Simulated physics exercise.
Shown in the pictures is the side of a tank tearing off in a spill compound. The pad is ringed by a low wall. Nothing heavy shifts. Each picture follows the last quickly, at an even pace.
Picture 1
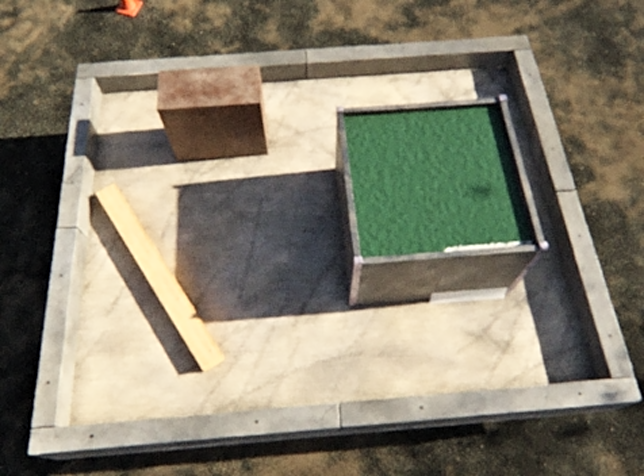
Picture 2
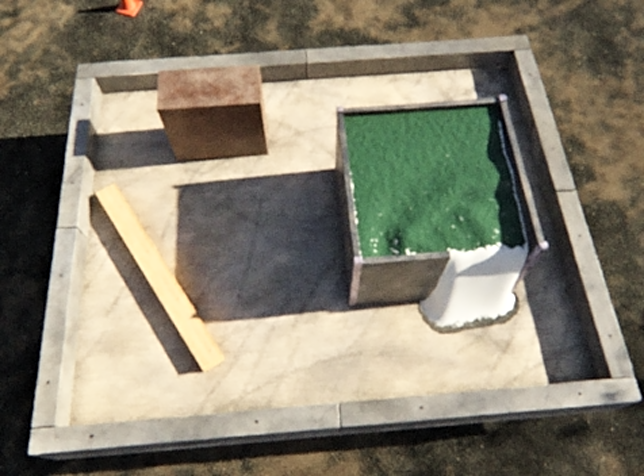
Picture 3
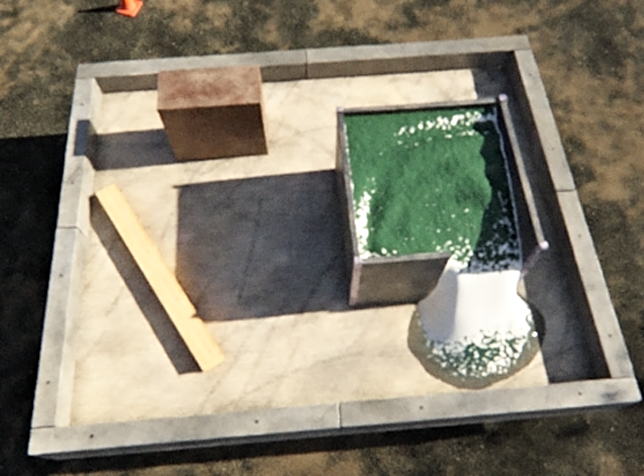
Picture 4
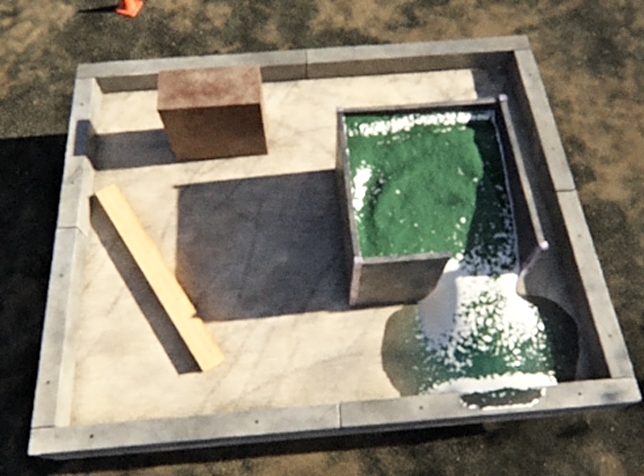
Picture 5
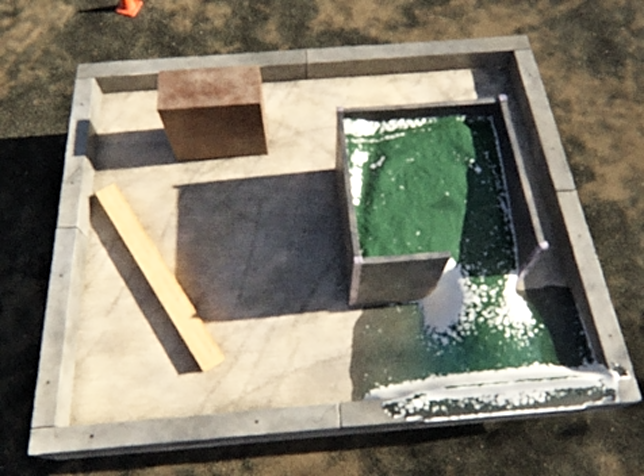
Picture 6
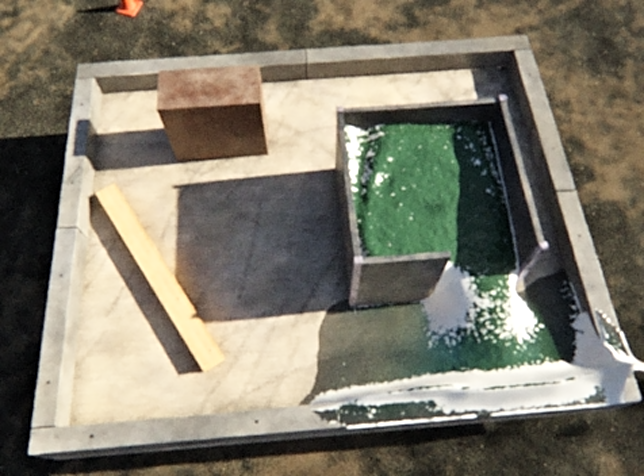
A pale, low-walled rectangular pad on dark, rough ground is seen from above at an angle, the view staying still. A brown block stands at the upper left, a yellow beam lies slanted at the lower left, and a square grey tank of green liquid stands right of centre. Through a gap in its front right side, liquid pours out white and foamy, spreads to the near wall, and splashes at the right corner.
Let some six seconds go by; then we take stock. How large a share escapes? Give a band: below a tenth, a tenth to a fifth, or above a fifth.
Above a fifth escapes.
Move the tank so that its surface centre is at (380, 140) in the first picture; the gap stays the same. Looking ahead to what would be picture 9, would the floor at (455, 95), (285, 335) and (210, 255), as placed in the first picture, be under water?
Taking the three spots as listed, I'd say no flooding, then flooding, then no flooding.
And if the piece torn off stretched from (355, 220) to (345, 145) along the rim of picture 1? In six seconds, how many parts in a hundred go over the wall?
6 per cent.
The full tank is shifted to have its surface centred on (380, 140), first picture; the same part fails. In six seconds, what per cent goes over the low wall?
About 14 %.
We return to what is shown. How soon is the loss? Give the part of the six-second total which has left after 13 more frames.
Around 90 percent.
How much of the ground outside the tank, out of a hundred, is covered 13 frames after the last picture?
I'd estimate some 65 per cent.
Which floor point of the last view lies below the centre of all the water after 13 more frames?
I'd put it at around (403, 269).
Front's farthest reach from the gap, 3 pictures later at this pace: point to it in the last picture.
Point: (142, 423) in the last picture's pixels.
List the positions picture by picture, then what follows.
The tank at (434, 179) is whole and still, in the first picture.
The front is at (430, 320), out from the gap at (477, 276), in the second picture.
Water pours out at (475, 279) and has run to (457, 378), in the third picture.
Water pours out at (474, 280) and has run to a hidden place, in the fourth picture.
The front is at a hidden place, out from the gap at (474, 280), in the fifth picture.
Water pours out at (474, 280) and has run to a hidden place, in the sixth picture.
A moment on, water covers 20 % of the floor; the low wall has let 4 % over.
Next, water covers 30 % of the floor; the low wall has let 9 % over.
Then, water covers 55 % of the floor; the low wall has let 21 % over.
Later, water covers 70 % of the floor; the low wall has let 23 % over.
In the end, water covers 80 % of the floor; the low wall has let 23 % over.
